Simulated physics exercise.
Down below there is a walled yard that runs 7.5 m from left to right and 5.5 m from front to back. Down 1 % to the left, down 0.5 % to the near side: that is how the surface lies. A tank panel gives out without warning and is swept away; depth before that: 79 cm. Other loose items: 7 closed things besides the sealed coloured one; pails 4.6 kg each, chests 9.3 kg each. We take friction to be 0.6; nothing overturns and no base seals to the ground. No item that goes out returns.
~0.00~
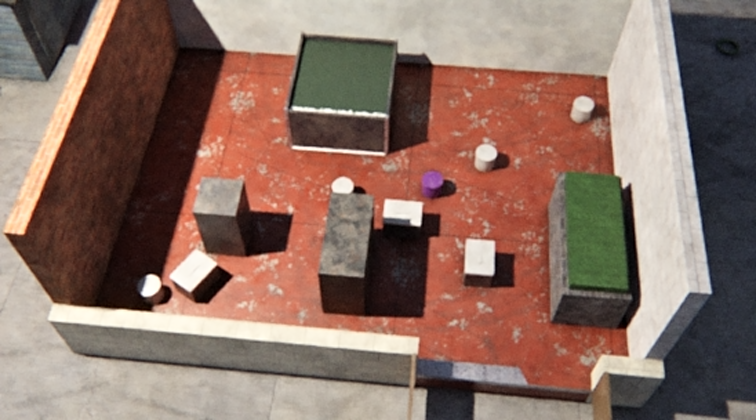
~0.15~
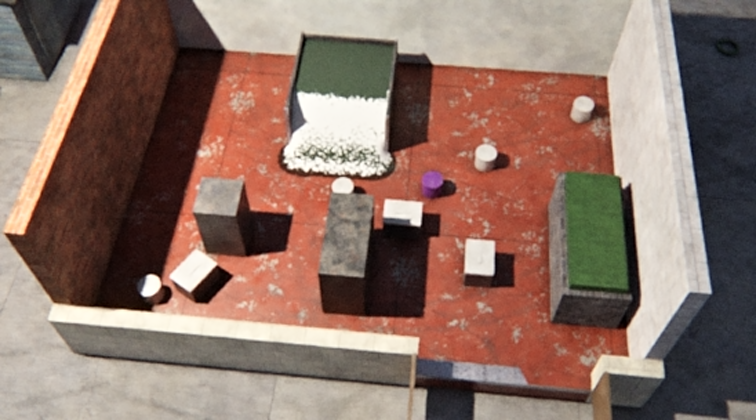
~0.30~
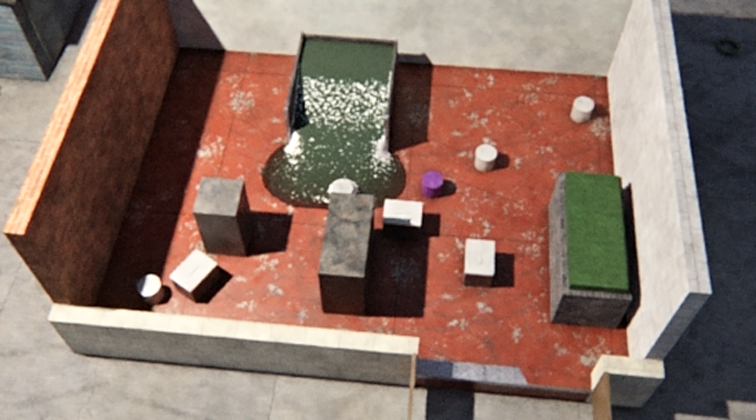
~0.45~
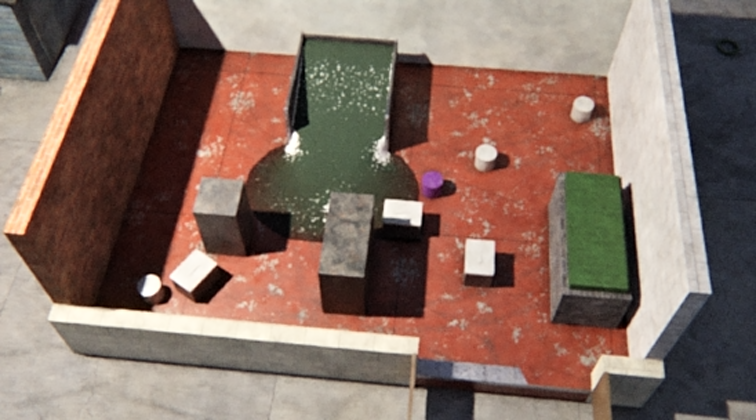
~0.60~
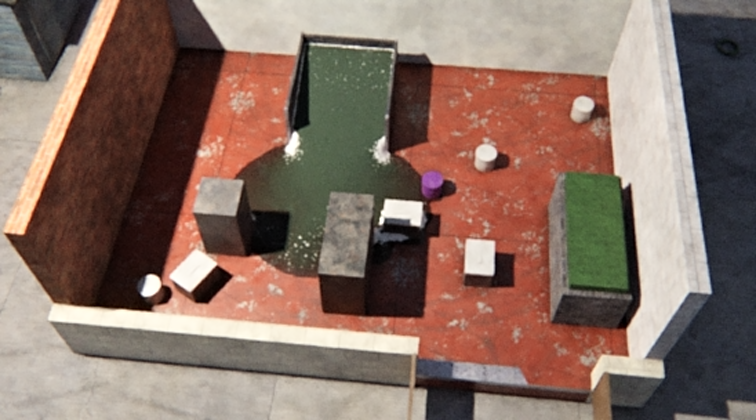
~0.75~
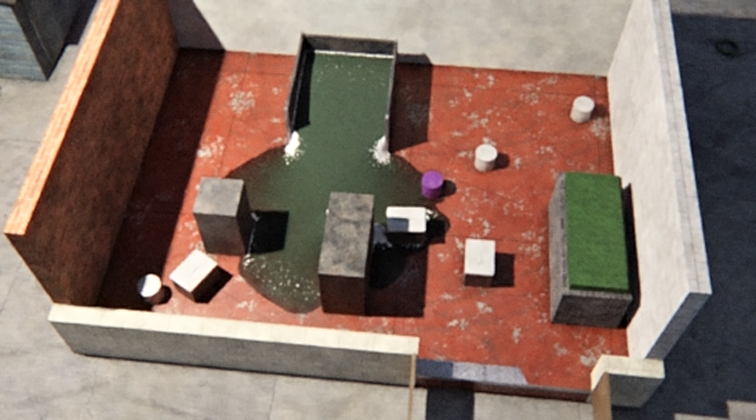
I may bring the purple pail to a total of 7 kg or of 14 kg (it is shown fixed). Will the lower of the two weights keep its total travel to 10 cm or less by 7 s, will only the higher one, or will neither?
The lower one.
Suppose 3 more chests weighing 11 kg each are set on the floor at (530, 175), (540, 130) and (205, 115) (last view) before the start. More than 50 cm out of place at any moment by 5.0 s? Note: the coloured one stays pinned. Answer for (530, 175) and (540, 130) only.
So the first one stays inside and the second one stays inside.
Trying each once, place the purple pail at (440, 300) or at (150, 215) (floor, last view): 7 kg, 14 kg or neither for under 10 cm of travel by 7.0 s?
Well, nothing does it for the first, nothing does it for the second.
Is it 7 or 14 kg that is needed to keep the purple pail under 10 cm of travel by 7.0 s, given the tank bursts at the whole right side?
Answer: Neither of them.
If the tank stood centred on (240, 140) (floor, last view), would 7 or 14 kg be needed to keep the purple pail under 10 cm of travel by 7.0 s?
For that case: Heavier one only.
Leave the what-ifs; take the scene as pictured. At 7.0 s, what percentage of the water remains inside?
Somewhere near 80 percent, give or take.
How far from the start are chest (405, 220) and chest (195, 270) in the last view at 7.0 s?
First one gone out, second one 40 cm.
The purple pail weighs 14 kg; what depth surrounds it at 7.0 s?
3 cm, roughly.
After 1.4 s the purple pail would be 0 cm from its start with 7 kg and 0 cm from its start with 14 kg; 3 cm of water round it then.
After 3.1 s the purple pail would be 0 cm from its start with 7 kg and 0 cm from its start with 14 kg; 2 cm of water round it then.
After 4.9 s the purple pail would be 0 cm from its start with 7 kg and 0 cm from its start with 14 kg; 2 cm of water round it then.
After 7.0 s the purple pail would be 0 cm from its start with 7 kg and 0 cm from its start with 14 kg; 3 cm of water round it then.
